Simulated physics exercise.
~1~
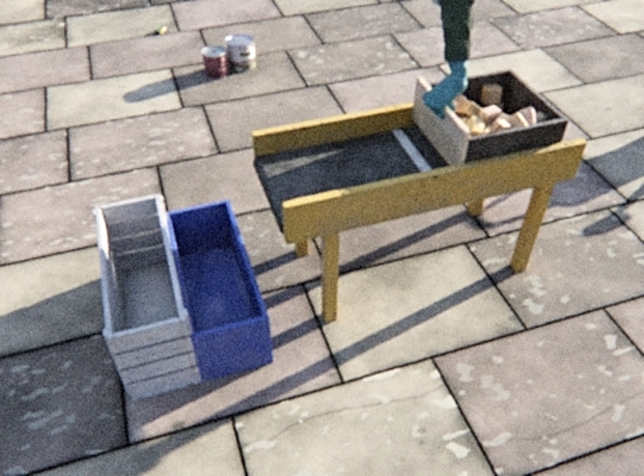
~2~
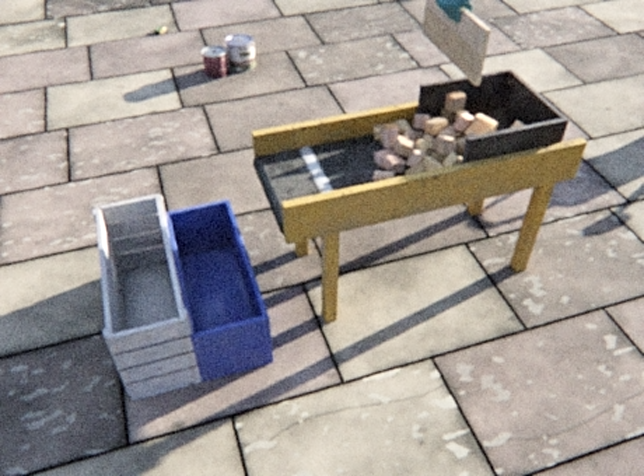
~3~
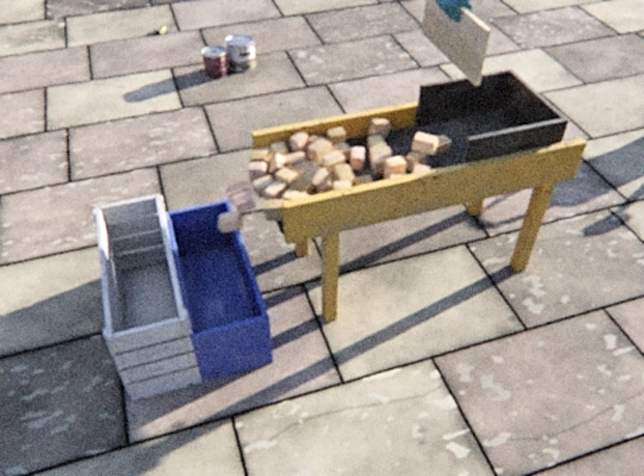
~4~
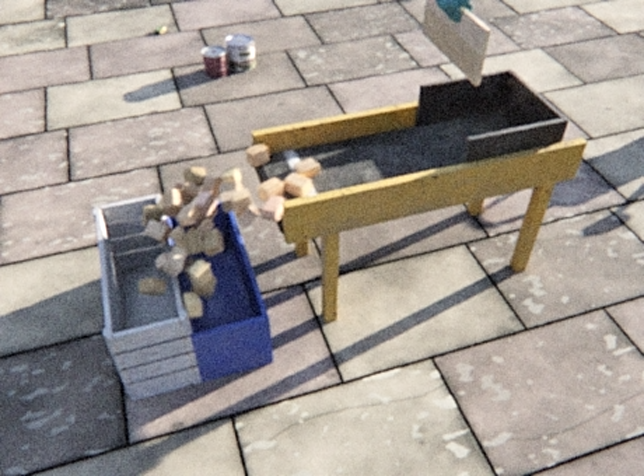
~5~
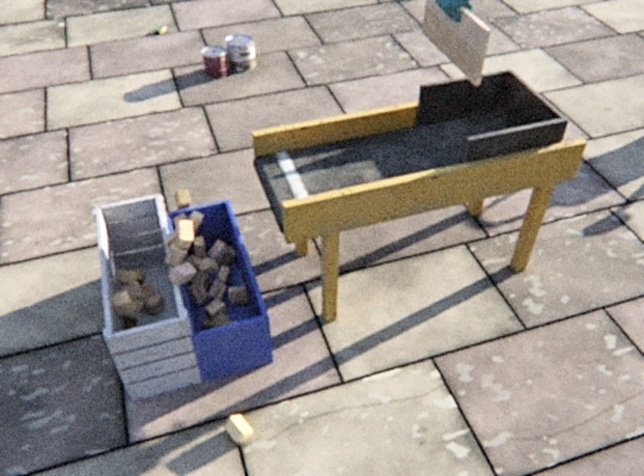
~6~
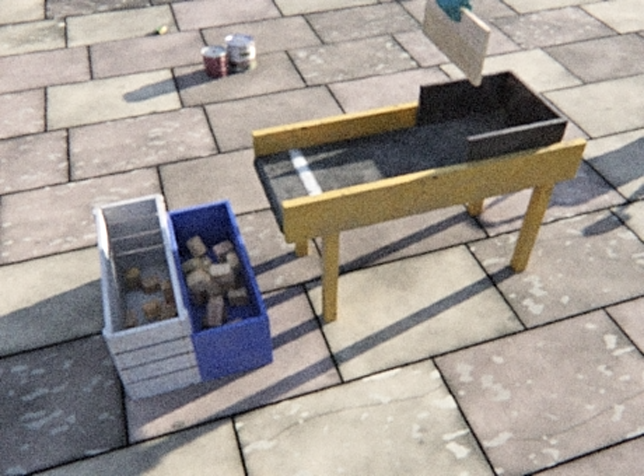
The clip shows a gate lifting from a black pen of wooden blocks on a yellow-sided table, and a dark belt carrying them left until they tumble off its end, most landing in the blue tote, fewer in the white one beyond, leaving the belt empty.
